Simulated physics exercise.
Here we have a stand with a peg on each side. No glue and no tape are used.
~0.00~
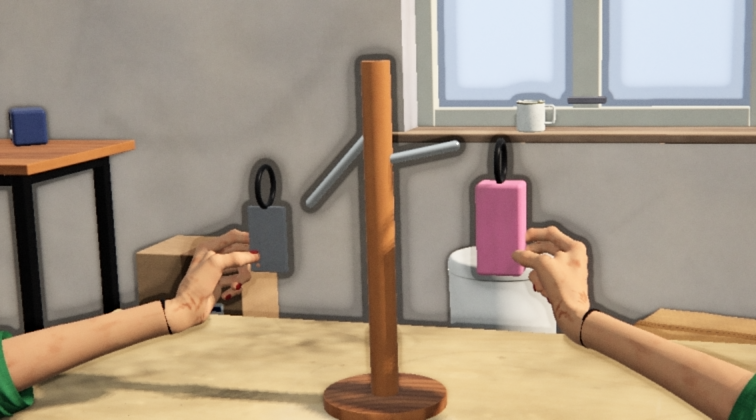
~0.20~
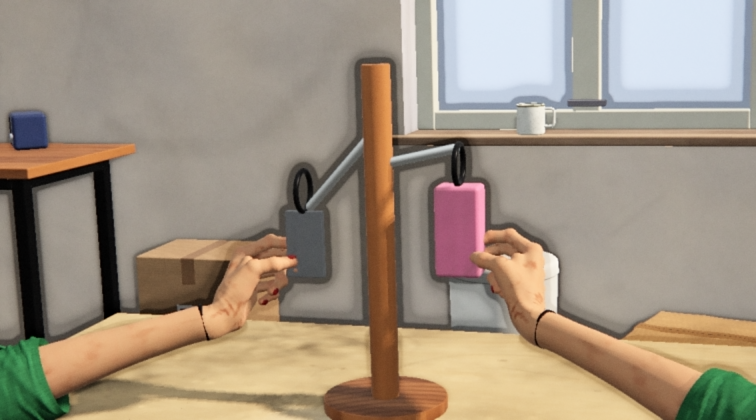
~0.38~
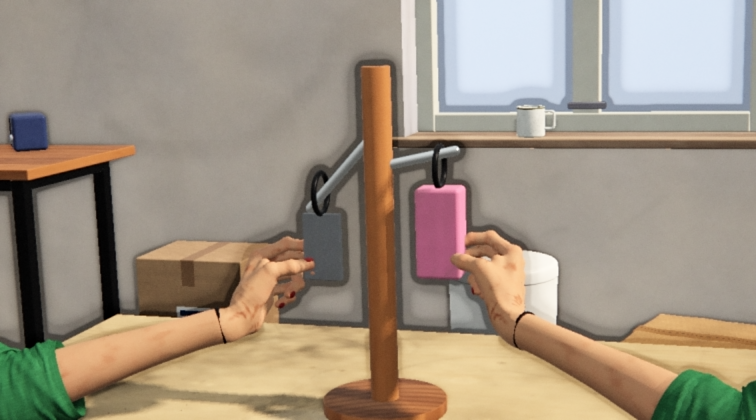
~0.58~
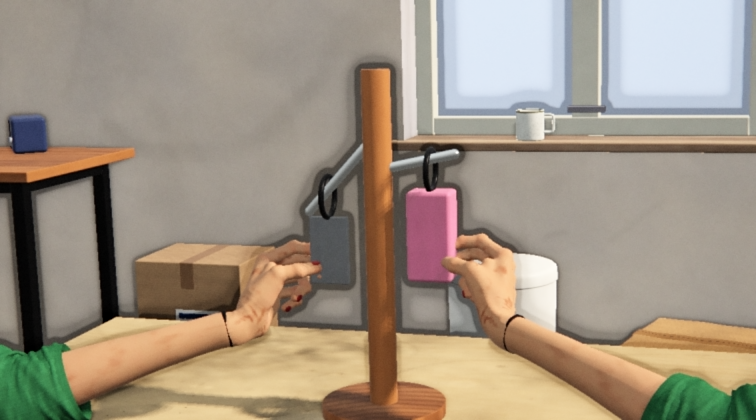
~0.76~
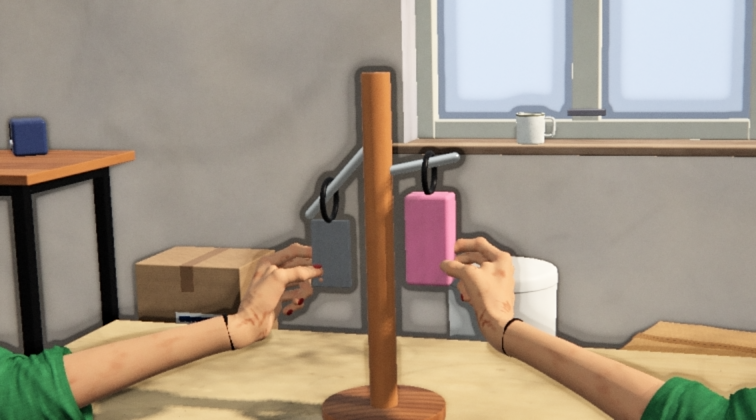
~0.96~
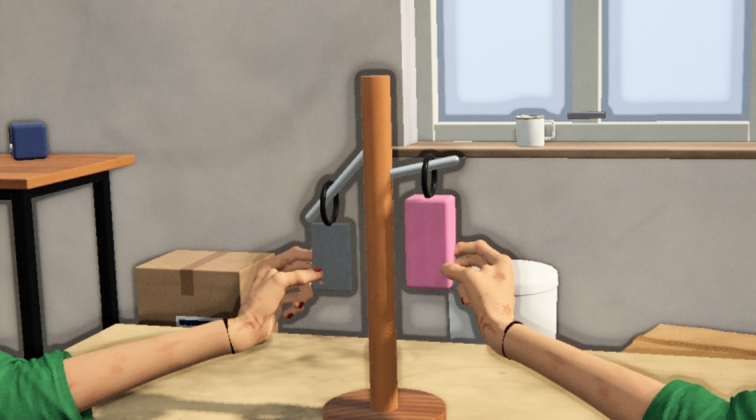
Grey tag and pink pouch being moved inward by two hands, their black loops passing onto the pegs of a wooden stand.
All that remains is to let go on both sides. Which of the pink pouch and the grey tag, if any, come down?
The pink pouch does not come down. The grey tag comes down.
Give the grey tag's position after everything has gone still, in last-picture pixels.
When everything stops, it's near (274, 390).
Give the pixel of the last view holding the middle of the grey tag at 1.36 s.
Its centre should be near (273, 390).
After 1.12 s, pink pouch at rest near (430, 221); grey tag tipped 28° from how it was near (317, 269).
After 1.24 s, pink pouch at rest near (430, 221); grey tag falling near (289, 374).
After 1.36 s, pink pouch at rest near (430, 221); grey tag down below near (273, 390).
At rest (2.0 s), the pink pouch stays on its peg, near (430, 221); the grey tag falls off, near (274, 390).
